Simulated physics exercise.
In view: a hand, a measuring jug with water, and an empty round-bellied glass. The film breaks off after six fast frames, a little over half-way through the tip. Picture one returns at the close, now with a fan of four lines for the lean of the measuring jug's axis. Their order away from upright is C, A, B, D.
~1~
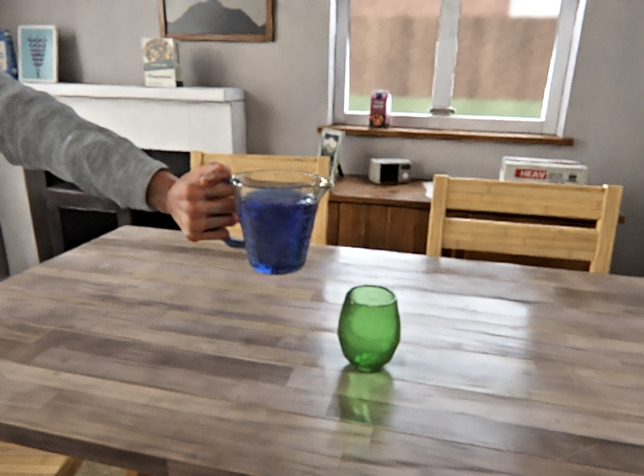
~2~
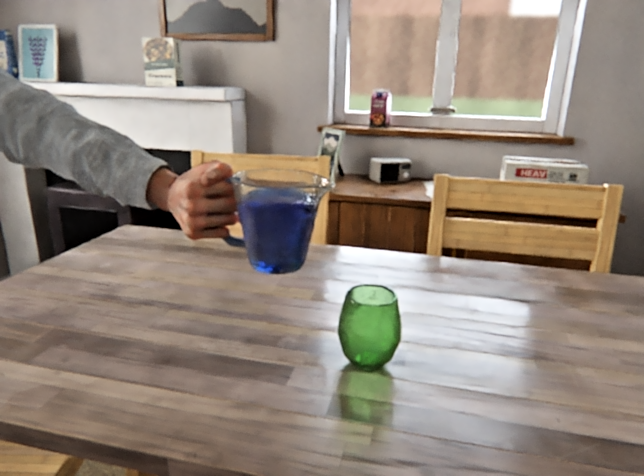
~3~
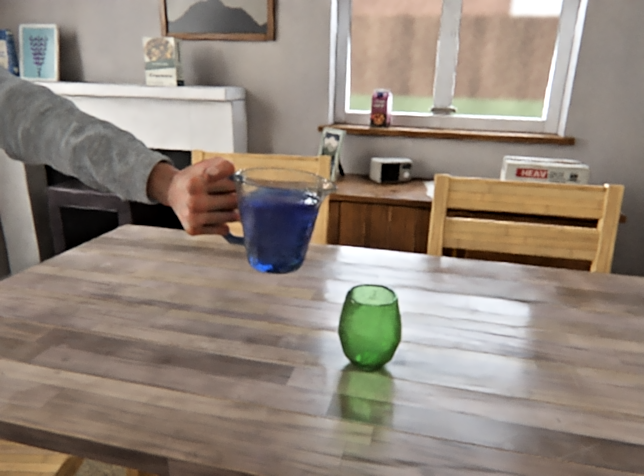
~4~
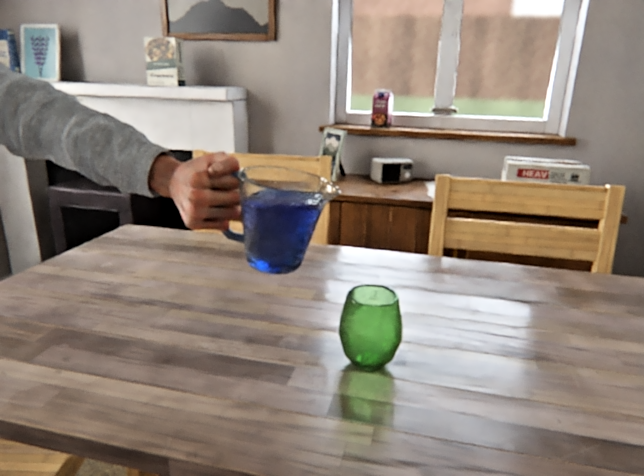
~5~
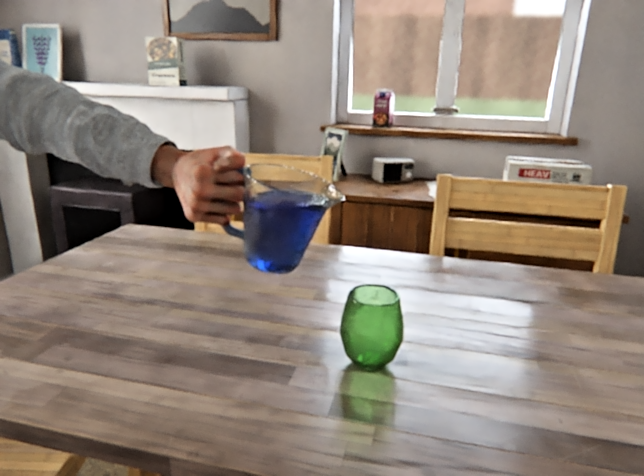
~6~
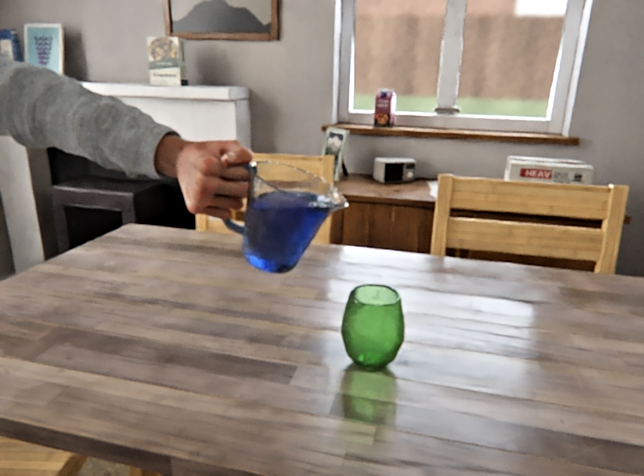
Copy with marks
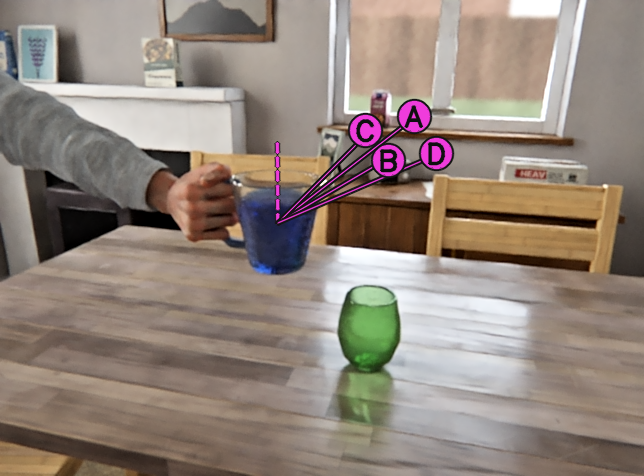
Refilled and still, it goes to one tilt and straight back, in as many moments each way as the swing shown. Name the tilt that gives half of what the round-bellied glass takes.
The best line is A.
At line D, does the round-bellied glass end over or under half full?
Over.
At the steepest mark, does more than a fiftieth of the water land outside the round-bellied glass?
Yes.
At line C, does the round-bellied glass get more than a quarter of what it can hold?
Yes, it does.
In magenta, A at (402, 127); B at (372, 167); C at (355, 145); D at (421, 161).
For line A, the round-bellied glass ends with about 50 % of what it can hold.
For line B, the round-bellied glass ends with about 66 % of what it can hold.
For line C, the round-bellied glass ends with about 35 % of what it can hold.
For line D, the round-bellied glass ends with about 74 % of what it can hold; 9 % of the water is spilt.
